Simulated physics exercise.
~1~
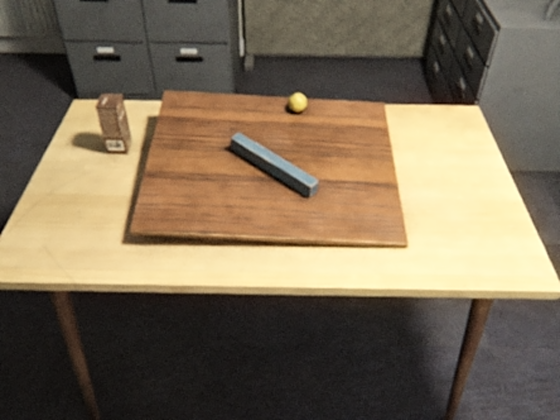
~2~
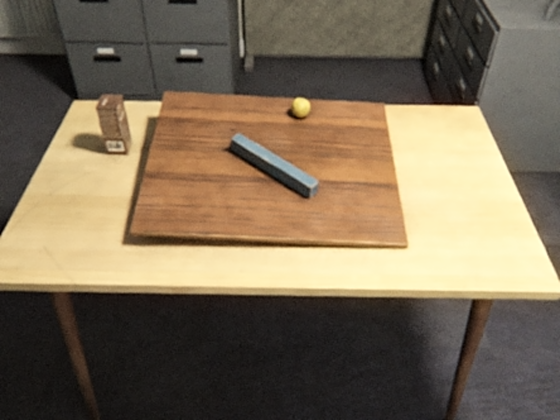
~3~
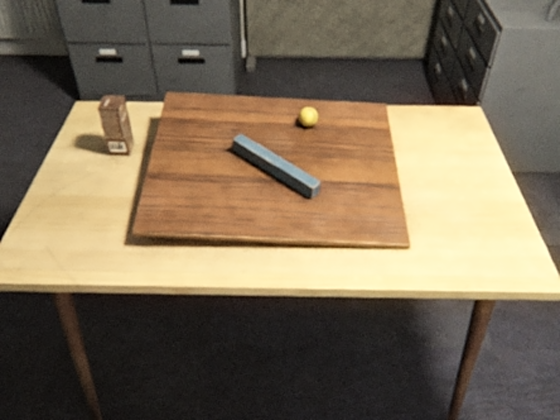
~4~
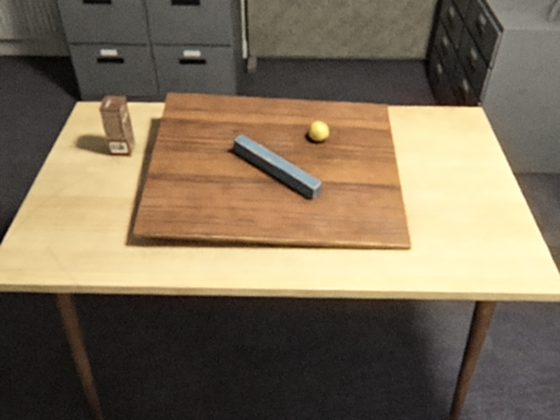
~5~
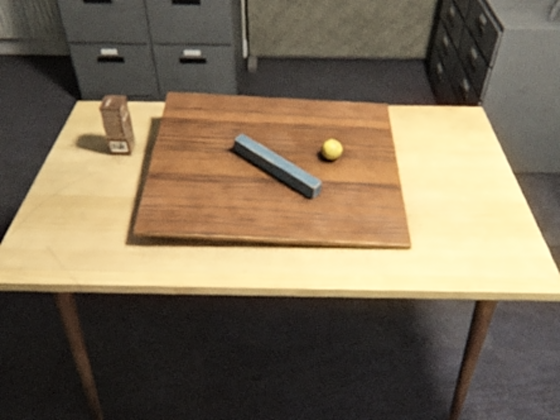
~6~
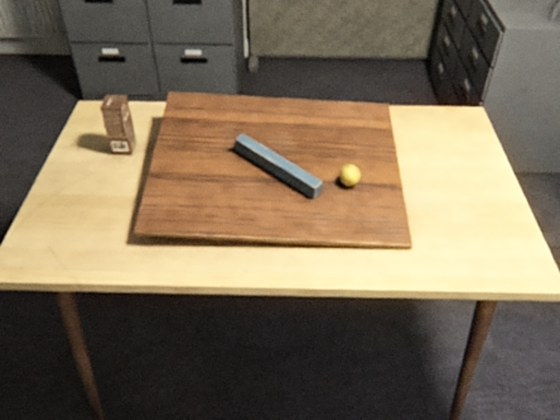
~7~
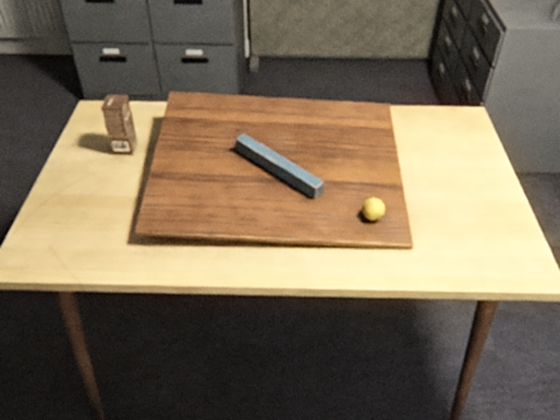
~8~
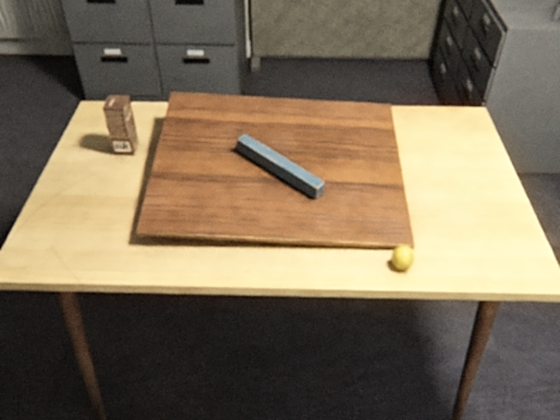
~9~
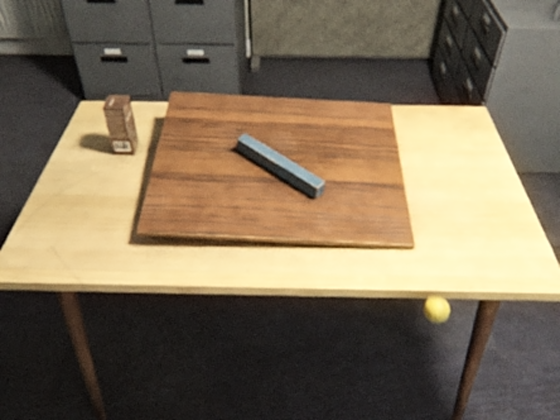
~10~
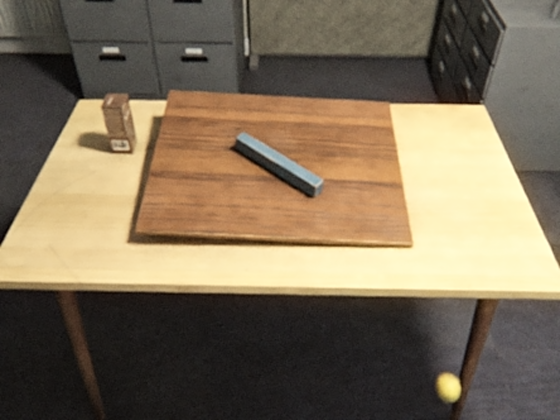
On a pale table in an office with filing cabinets, a yellow ball rolls down a tilted wooden board, passing right of a blue-grey bar, and leaves over the near edge. It drops off the table toward the floor, while the small brown carton stays standing.
